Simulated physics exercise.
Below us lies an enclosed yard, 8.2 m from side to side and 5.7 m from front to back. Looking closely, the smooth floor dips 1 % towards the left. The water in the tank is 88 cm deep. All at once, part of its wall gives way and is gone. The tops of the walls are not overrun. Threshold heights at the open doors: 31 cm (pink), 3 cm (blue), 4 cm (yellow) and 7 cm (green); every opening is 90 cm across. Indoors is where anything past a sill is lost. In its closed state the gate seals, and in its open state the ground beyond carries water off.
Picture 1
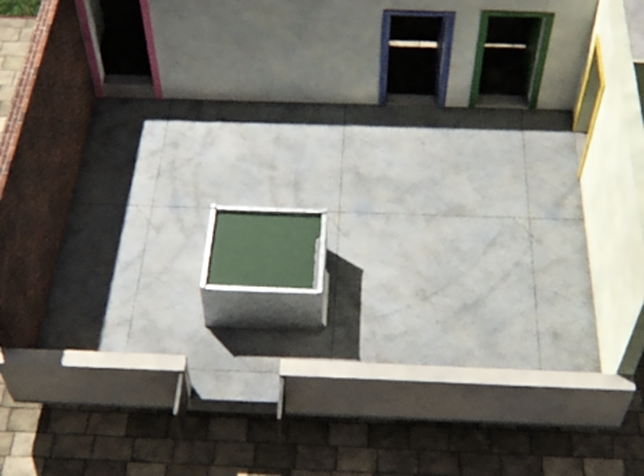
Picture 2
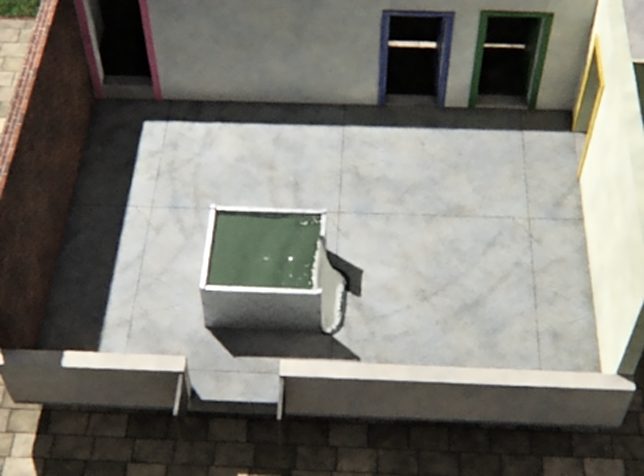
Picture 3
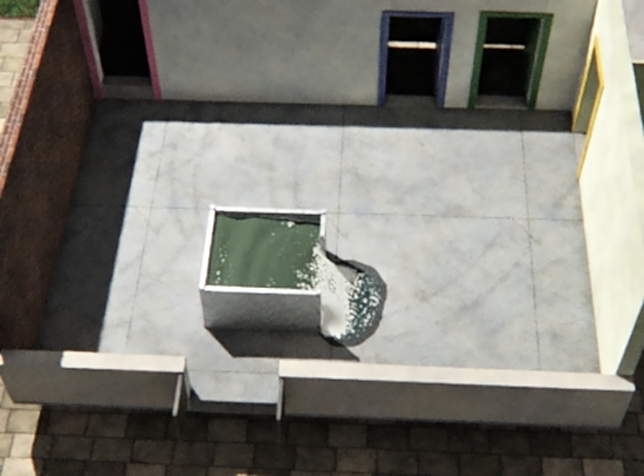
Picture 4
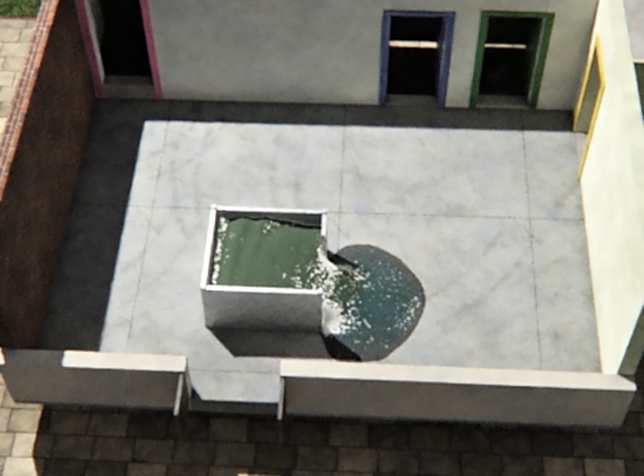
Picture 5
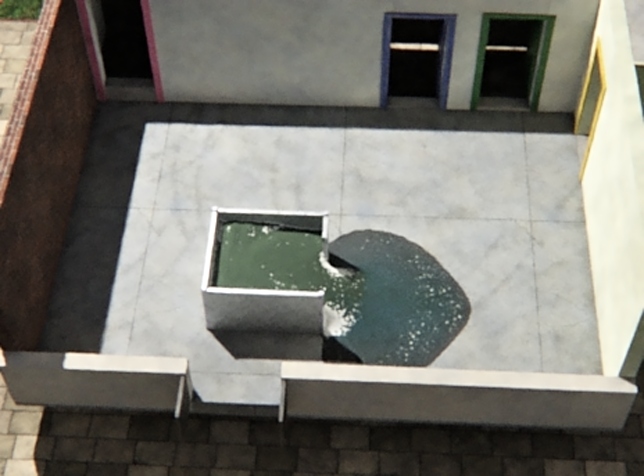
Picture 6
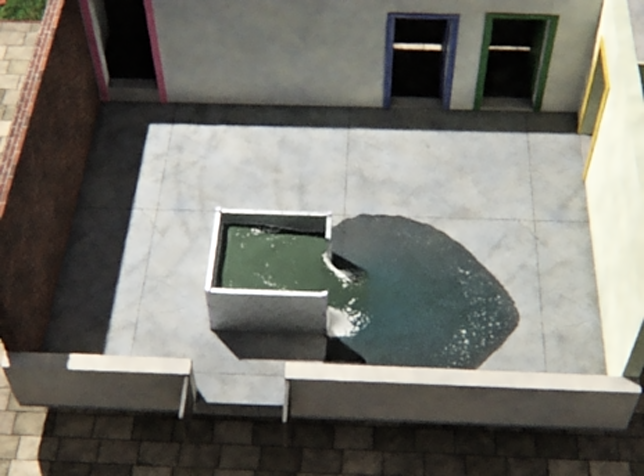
Water pours from the right side of a square, white-walled tank in an enclosed yard, foaming at the gap and spreading rightward in a widening dark pool across the pale floor, while the level inside the tank drops.
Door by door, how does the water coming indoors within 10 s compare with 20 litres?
Outcome: At the pink door the amount will not overshoot the limit, at the blue door the amount will overshoot the limit, at the yellow door the amount will overshoot the limit, at the green door the amount will overshoot the limit.
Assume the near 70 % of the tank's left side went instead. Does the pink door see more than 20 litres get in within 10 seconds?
So, pink door: Within bounds.
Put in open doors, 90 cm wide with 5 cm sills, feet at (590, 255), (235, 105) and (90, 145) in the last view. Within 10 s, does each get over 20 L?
Check each in turn: The first succeeds, the second fails, the third fails.
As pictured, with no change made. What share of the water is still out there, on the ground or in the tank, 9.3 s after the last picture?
About 88 percent of the water remains.
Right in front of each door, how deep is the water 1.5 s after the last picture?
You'd see pink at 0 cm, blue at 0 cm, yellow at 5 cm and green at 0 cm.
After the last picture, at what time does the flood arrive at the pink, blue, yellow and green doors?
So, pink at 6.0 s, then blue at 3.4 s, yellow at 1.4 s, and green at 2.4 s.
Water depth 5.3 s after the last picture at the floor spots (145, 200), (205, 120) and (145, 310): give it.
0, 0, 0 cm.
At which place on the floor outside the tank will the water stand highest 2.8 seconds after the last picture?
Look around (501, 376).
Then, 0.7 s after the last picture water covers 30 % of the floor and is deepest (34 cm) near (340, 308); pink door not reached, blue door not reached, yellow door not reached, green door not reached.
Then, 1.5 s after the last picture water covers 35 % of the floor and is deepest (44 cm) near (577, 378); pink door not reached, blue door not reached, yellow door 5 cm at the sill, 0 L in, green door not reached.
Then, 2.8 s after the last picture water covers 35 % of the floor and is deepest (26 cm) near (501, 376); pink door not reached, blue door not reached, yellow door 7 cm at the sill, 10 L in, green door 11 cm at the sill, 0 L in.
Then, 5.3 s after the last picture water covers 60 % of the floor and is deepest (14 cm) near (393, 110); pink door not reached, blue door 9 cm at the sill, 28 L in, yellow door 9 cm at the sill, 31 L in, green door 13 cm at the sill, 73 L in.
Then, 9.3 s after the last picture water covers 90 % of the floor and is deepest (10 cm) near (101, 103); pink door 7 cm at the sill, 0 L in, blue door 5 cm at the sill, 65 L in, yellow door 6 cm at the sill, 68 L in, green door 7 cm at the sill, 94 L in.
